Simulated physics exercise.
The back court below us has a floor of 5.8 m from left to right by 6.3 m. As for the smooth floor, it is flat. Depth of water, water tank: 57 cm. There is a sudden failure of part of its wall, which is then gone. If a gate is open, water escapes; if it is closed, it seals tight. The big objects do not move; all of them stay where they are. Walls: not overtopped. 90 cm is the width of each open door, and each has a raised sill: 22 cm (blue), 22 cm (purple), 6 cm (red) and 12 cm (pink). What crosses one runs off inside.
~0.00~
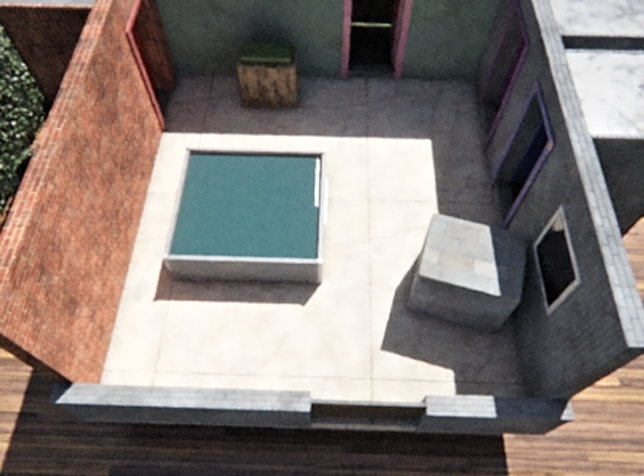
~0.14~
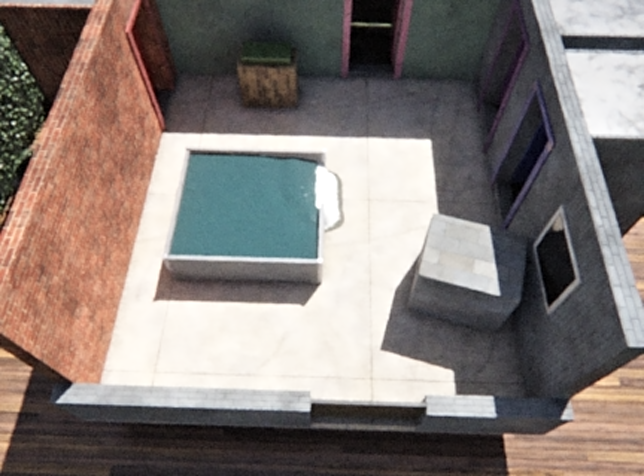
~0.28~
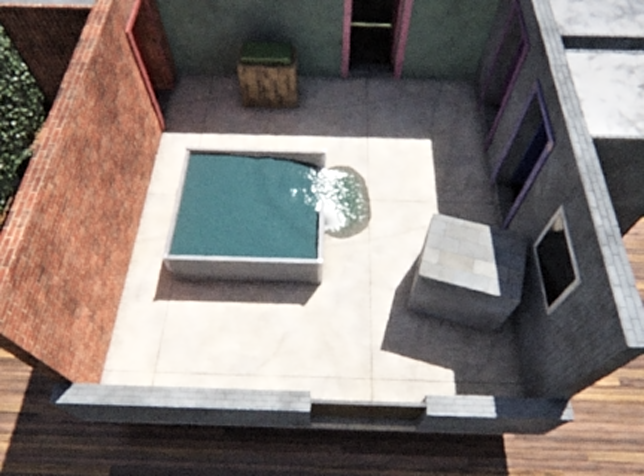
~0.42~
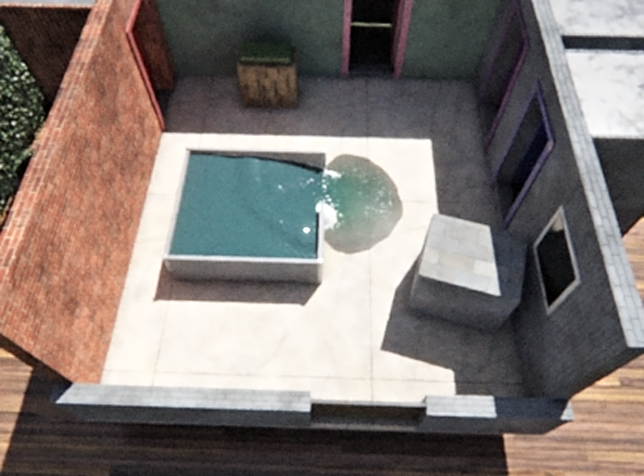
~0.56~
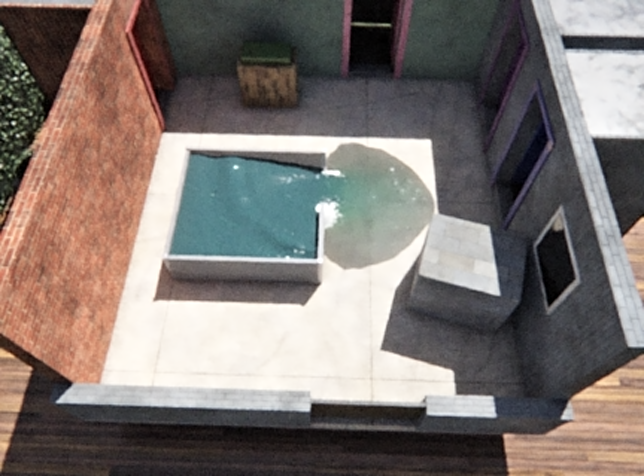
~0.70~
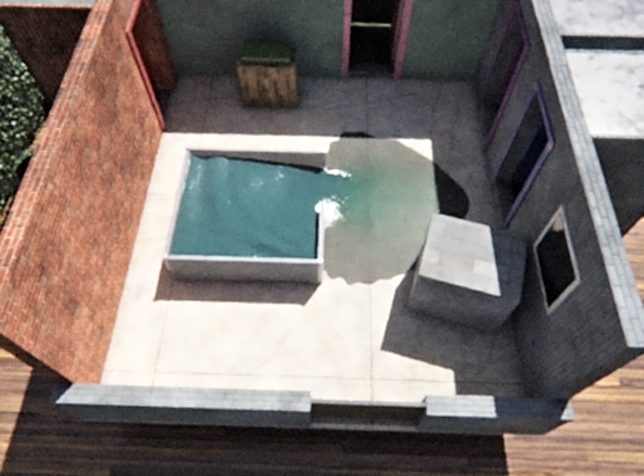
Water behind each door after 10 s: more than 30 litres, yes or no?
Blue door: No; purple door: No; red door: No; pink door: No.
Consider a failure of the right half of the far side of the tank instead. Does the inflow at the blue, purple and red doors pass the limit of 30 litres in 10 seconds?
Compared with the limit, blue is lower, purple is lower and red is higher.
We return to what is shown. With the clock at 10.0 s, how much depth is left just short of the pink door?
It comes to near 10.0 cm.
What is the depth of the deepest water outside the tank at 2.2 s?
Some 32 cm deep.
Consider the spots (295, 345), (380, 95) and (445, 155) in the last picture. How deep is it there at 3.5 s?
1, 11, 12 cm.
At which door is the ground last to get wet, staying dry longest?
Door: Red.
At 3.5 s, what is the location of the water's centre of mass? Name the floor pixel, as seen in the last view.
Its balance point sits around (353, 196).
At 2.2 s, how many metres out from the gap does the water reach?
Roughly 4.2 m.
After 1.4 s water covers 25 % of the floor and is deepest (33 cm) near (331, 196); blue door 23 cm at the sill, 0 L in, purple door not reached, red door not reached, pink door not reached.
After 2.2 s water covers 35 % of the floor and is deepest (32 cm) near (492, 267); blue door 27 cm at the sill, 2 L in, purple door 20 cm at the sill, 0 L in, red door not reached, pink door 2 cm at the sill, 0 L in.
After 3.5 s water covers 40 % of the floor and is deepest (26 cm) near (474, 86); blue door 20 cm at the sill, 14 L in, purple door 16 cm at the sill, 0 L in, red door not reached, pink door 10 cm at the sill, 0 L in.
After 6.0 s water covers 70 % of the floor and is deepest (20 cm) near (306, 88); blue door 16 cm at the sill, 15 L in, purple door 17 cm at the sill, 0 L in, red door 5 cm at the sill, 0 L in, pink door 13 cm at the sill, 1 L in.
After 10.0 s water covers 95 % of the floor and is deepest (13 cm) near (305, 95); blue door 11 cm at the sill, 15 L in, purple door 10 cm at the sill, 0 L in, red door 9 cm at the sill, 12 L in, pink door 10 cm at the sill, 2 L in.
